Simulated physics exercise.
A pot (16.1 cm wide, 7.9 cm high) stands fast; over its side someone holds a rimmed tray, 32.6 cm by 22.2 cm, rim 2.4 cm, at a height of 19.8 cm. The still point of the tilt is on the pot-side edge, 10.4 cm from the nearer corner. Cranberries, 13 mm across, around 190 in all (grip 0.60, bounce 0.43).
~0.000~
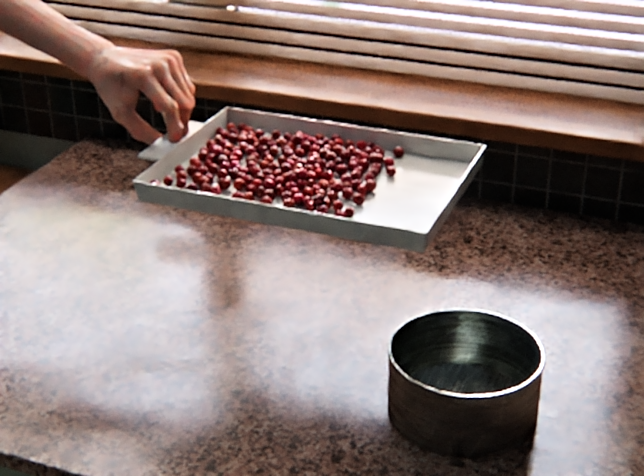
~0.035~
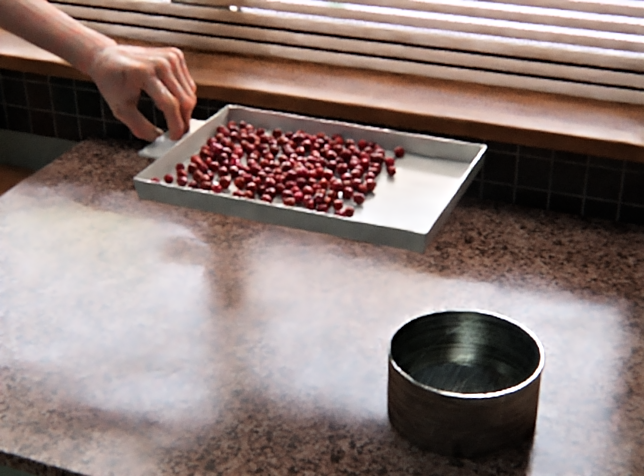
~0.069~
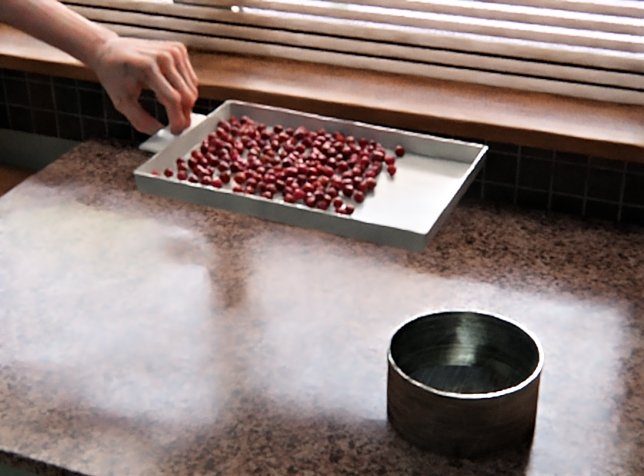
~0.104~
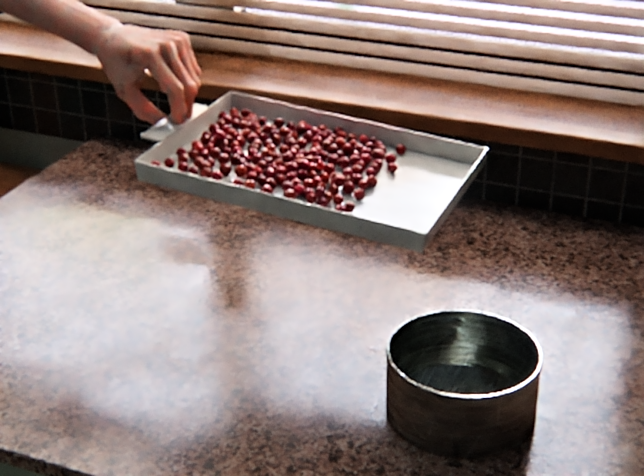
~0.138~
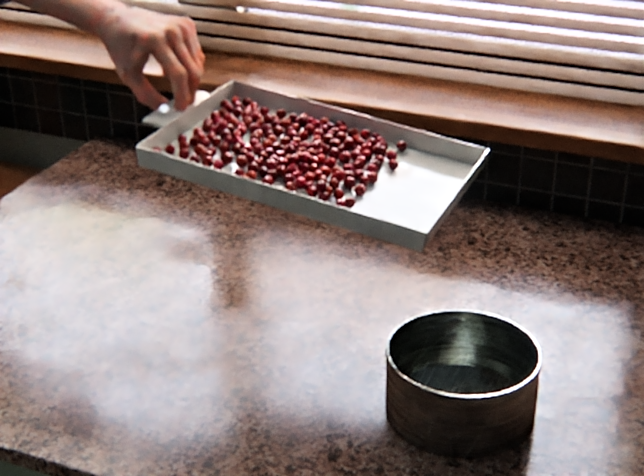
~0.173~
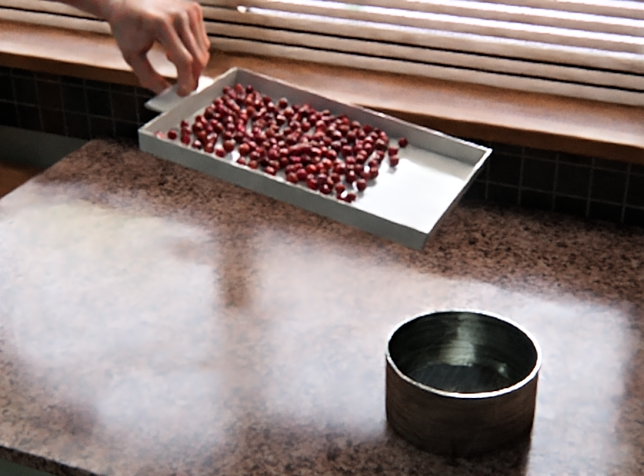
A white rimmed tray of small dark red pieces tilting gradually as a hand raises its left end above a speckled countertop.
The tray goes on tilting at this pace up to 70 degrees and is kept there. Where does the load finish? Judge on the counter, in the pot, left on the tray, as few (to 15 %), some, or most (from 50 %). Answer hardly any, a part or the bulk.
Counter a part, pot hardly any, tray the bulk.
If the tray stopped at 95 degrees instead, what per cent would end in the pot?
In that case some 20 per cent.
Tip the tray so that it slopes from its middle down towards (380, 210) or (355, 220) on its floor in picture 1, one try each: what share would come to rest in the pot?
Some 40 and 25 per cent.
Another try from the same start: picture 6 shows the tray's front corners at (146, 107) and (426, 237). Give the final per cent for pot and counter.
Pot 30, counter 40.
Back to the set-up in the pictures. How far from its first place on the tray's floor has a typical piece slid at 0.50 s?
Some 5 cm.
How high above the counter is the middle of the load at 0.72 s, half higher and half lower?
Some 24 cm.
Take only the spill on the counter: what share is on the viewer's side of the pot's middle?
Some 0 per cent.
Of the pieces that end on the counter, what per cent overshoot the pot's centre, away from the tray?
Roughly 100 per cent.
Then, at 0.50 s, tilt 39 degrees; the tray holds 100 %, the pot 0 %.
After 0.72 s, tilt 59 degrees; the tray holds 100 %, the pot 0 %.
After 1.06 s, tilt 70 degrees; the tray holds 65 %, the pot 5 %.
By 1.8 s all is still; counter 30 %, pot 5 %, tray 65 %.
